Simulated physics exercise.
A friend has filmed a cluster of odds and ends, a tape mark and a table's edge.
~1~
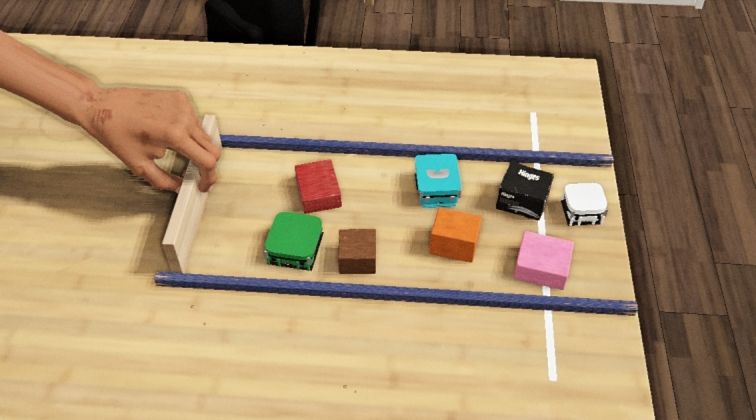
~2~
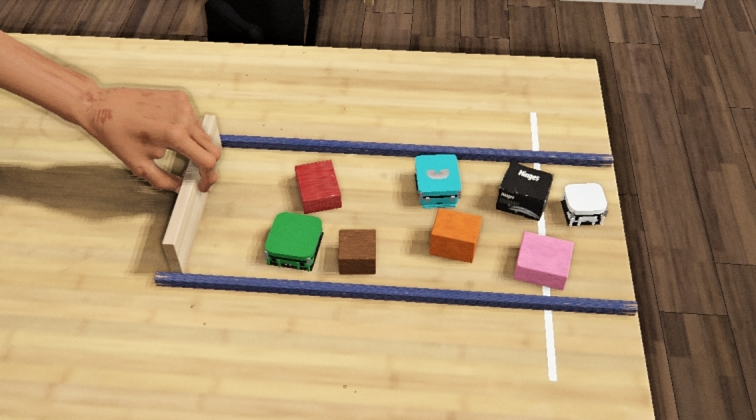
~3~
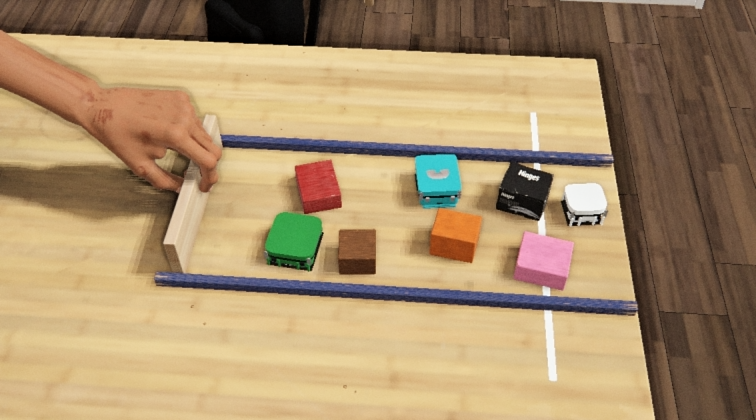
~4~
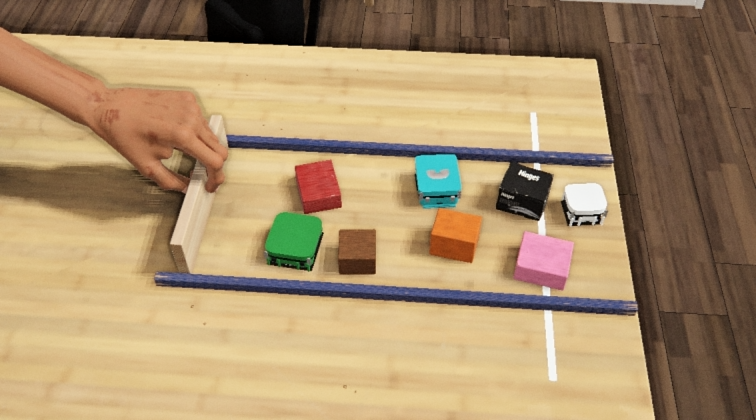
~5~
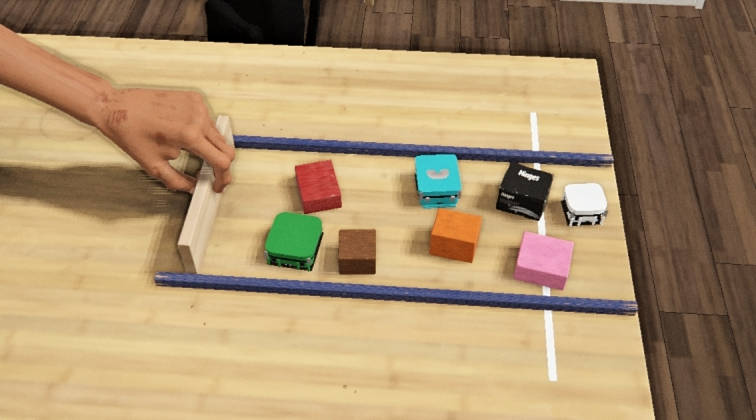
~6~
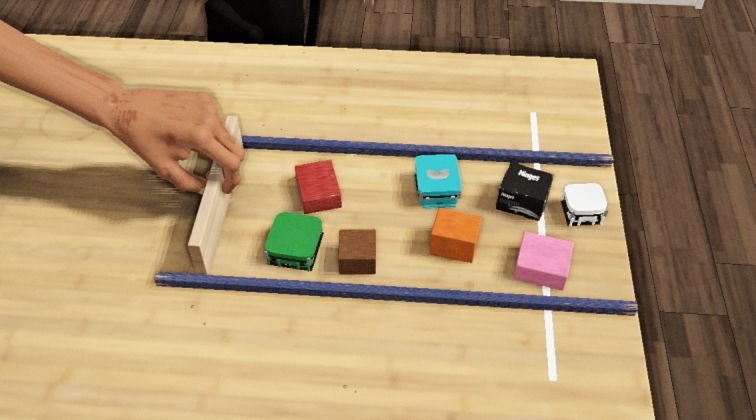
In this clip, a hand holds a wooden board upright between two blue rails on a table, then slides it slightly right toward eight small colourful blocks and cases, which stay still, some near a white tape line.
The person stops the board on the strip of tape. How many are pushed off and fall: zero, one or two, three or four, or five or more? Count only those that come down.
Here the number that fall off is three or four.
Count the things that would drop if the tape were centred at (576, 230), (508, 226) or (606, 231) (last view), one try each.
It would be 6, 1 and 8.
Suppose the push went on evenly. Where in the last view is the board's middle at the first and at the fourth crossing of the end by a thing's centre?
At (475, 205) for the first, at (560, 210) for the fourth.
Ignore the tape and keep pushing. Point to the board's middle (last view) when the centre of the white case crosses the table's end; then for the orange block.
Its middle is around (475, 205) and around (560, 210).
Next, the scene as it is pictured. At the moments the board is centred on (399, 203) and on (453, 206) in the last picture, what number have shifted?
5 and 8.
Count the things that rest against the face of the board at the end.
That makes 2.
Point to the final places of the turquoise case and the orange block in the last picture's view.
About (600, 191), and the other about (615, 227).
Early on, none off yet; white case at rest near (584, 205); pink block at rest near (544, 260); black box at rest near (525, 192).
Finally, the number that fall off is three or four; lost, black box, pink block and white case.
